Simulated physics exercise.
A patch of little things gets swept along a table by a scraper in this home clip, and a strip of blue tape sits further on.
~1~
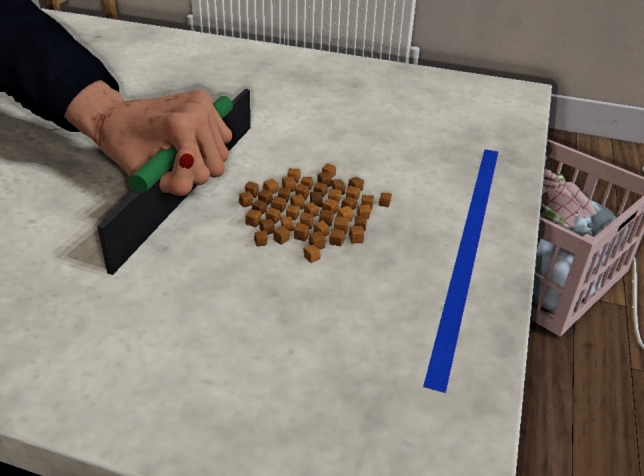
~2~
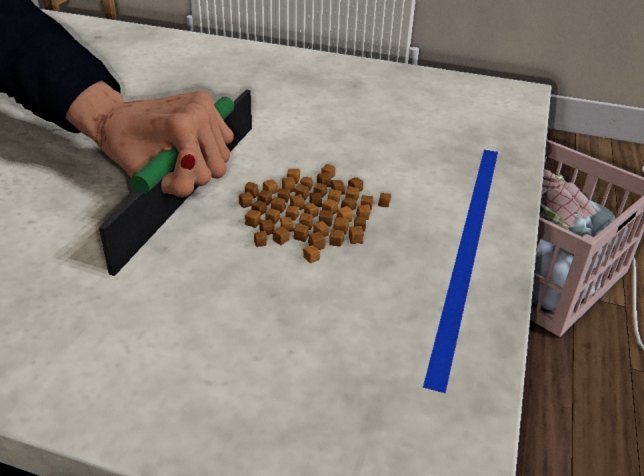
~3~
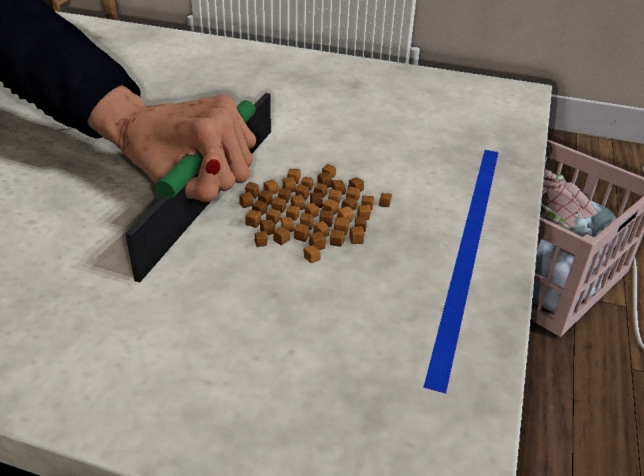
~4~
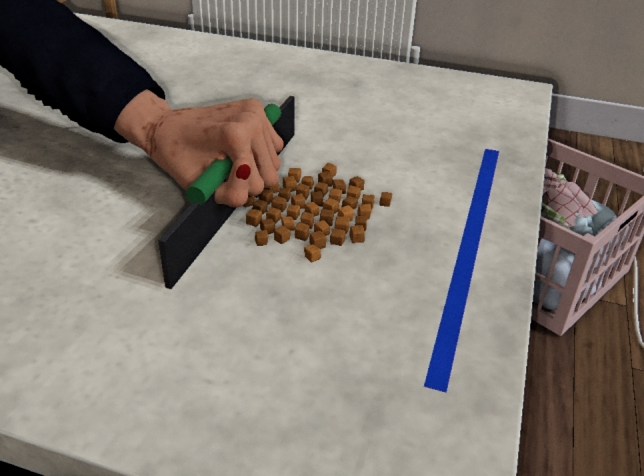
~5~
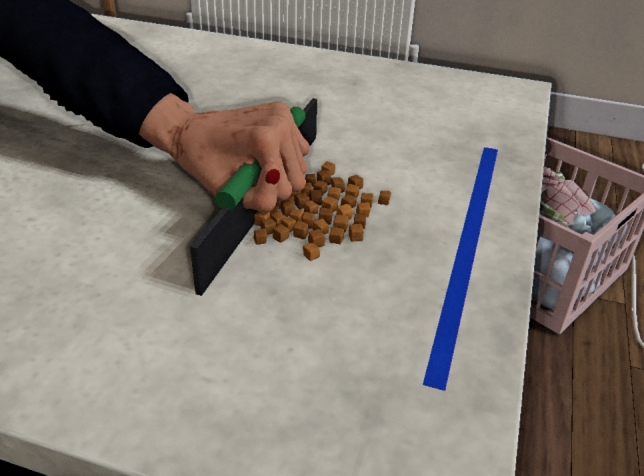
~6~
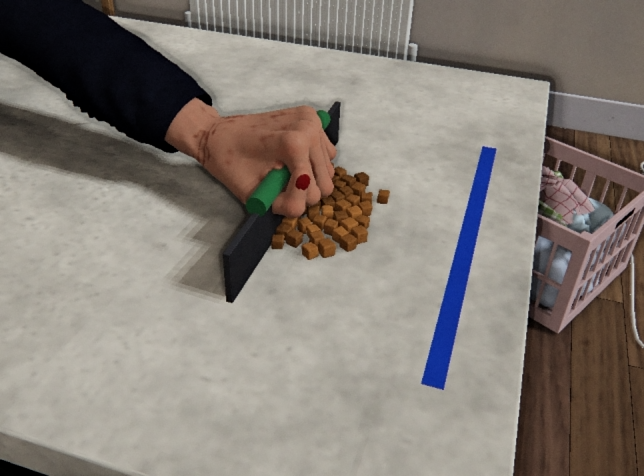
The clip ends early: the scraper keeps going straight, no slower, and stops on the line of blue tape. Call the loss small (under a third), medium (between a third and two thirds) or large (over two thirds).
Small.
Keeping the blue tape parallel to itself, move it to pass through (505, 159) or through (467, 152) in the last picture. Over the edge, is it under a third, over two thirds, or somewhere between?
For the first line it's one to two thirds, and for the second it's below one third.
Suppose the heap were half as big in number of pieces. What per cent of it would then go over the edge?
That works out to something like 0 percent.
Soon after the last picture, scraper still moving, near (389, 182); heap all on the table, its front near (453, 244).
A little later, scraper stopped at the blue tape; heap a small part over the edge.
Later still, scraper stopped at the blue tape; heap about a quarter over the edge.
At rest, scraper stopped at the blue tape; heap about a quarter over the edge.
